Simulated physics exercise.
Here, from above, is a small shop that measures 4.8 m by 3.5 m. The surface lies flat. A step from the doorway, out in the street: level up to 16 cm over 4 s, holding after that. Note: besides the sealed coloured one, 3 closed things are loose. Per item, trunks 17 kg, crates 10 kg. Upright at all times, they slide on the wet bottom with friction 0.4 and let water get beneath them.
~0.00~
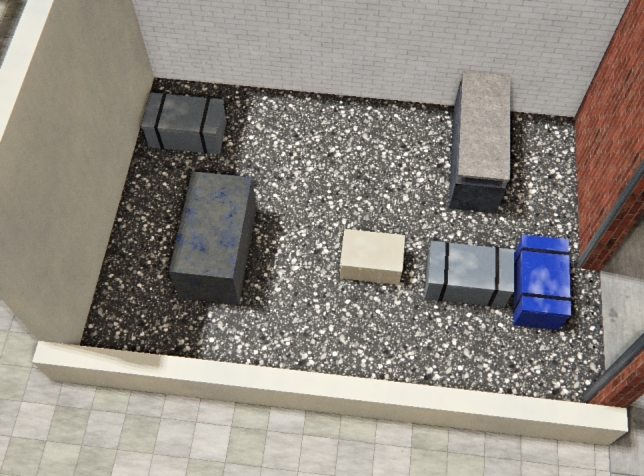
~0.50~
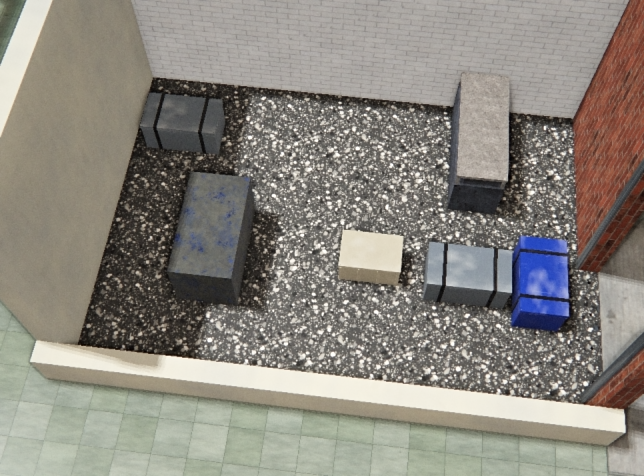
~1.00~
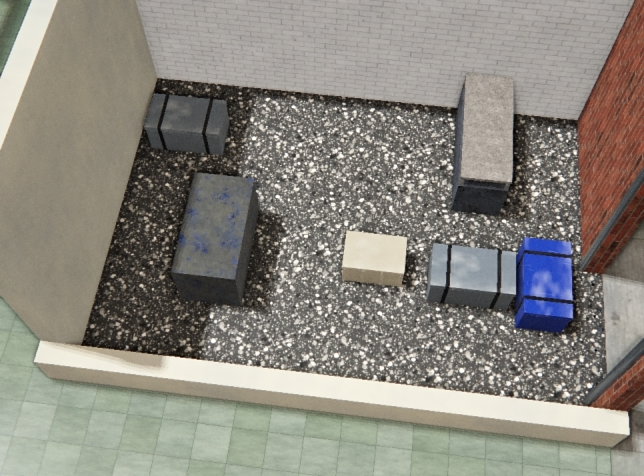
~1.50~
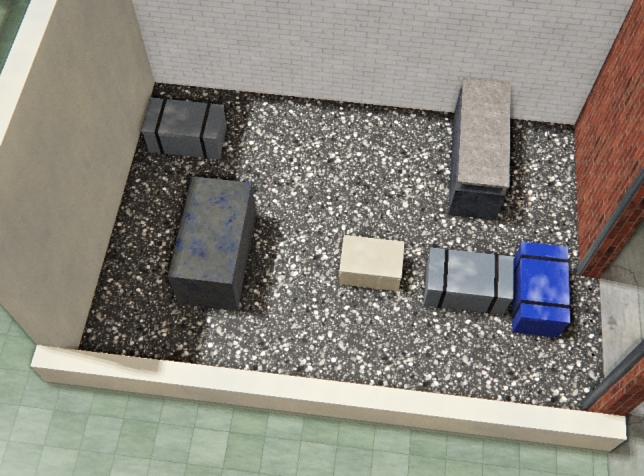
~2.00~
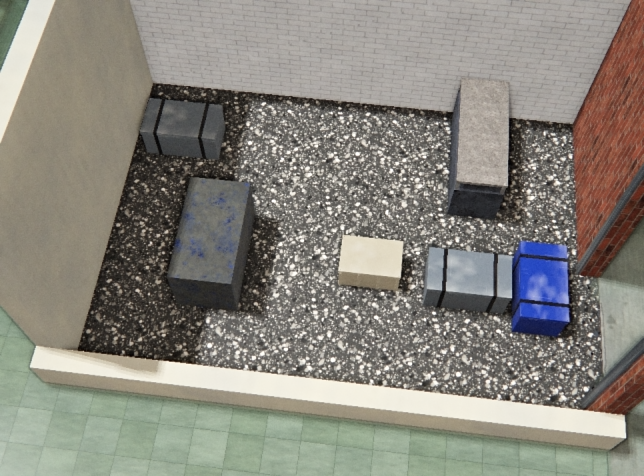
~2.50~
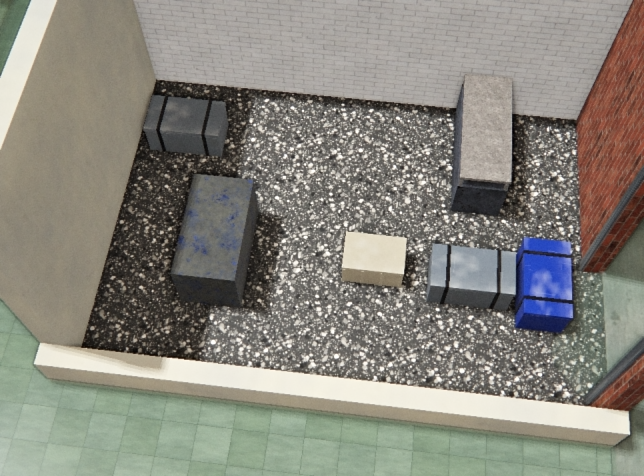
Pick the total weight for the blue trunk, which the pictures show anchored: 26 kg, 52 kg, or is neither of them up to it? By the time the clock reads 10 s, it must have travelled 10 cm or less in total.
52 kg is needed.
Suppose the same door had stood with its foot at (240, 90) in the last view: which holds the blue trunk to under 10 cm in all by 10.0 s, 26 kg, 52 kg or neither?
If so, even the lighter mass works.
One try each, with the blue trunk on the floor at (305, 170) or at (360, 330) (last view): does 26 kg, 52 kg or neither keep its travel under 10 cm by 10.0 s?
In order, both loads succeed and heavier load succeeds alone.
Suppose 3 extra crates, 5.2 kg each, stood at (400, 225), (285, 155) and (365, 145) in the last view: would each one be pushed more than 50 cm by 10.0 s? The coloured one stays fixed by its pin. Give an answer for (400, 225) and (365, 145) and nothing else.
Those two come out inside the line and inside the line, in that order.
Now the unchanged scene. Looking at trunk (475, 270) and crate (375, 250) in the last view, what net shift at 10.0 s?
Respectively 0 and 0 cm.
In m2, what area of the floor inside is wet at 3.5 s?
At that time the wet patch spans about 1.0 m2.
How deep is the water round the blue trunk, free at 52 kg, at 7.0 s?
Depth: Approx. 5 cm.
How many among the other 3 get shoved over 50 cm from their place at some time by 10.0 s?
The number is 0.
After 3.5 s the blue trunk would be 1 cm from its start with 26 kg and 0 cm from its start with 52 kg; 4 cm of water round it then.
After 4.5 s the blue trunk would be 12 cm from its start with 26 kg and 0 cm from its start with 52 kg; 6 cm of water round it then.
After 7.0 s the blue trunk would be 32 cm from its start with 26 kg and 2 cm from its start with 52 kg; 5 cm of water round it then.
After 10.0 s the blue trunk would be 42 cm from its start with 26 kg and 2 cm from its start with 52 kg; 7 cm of water round it then.
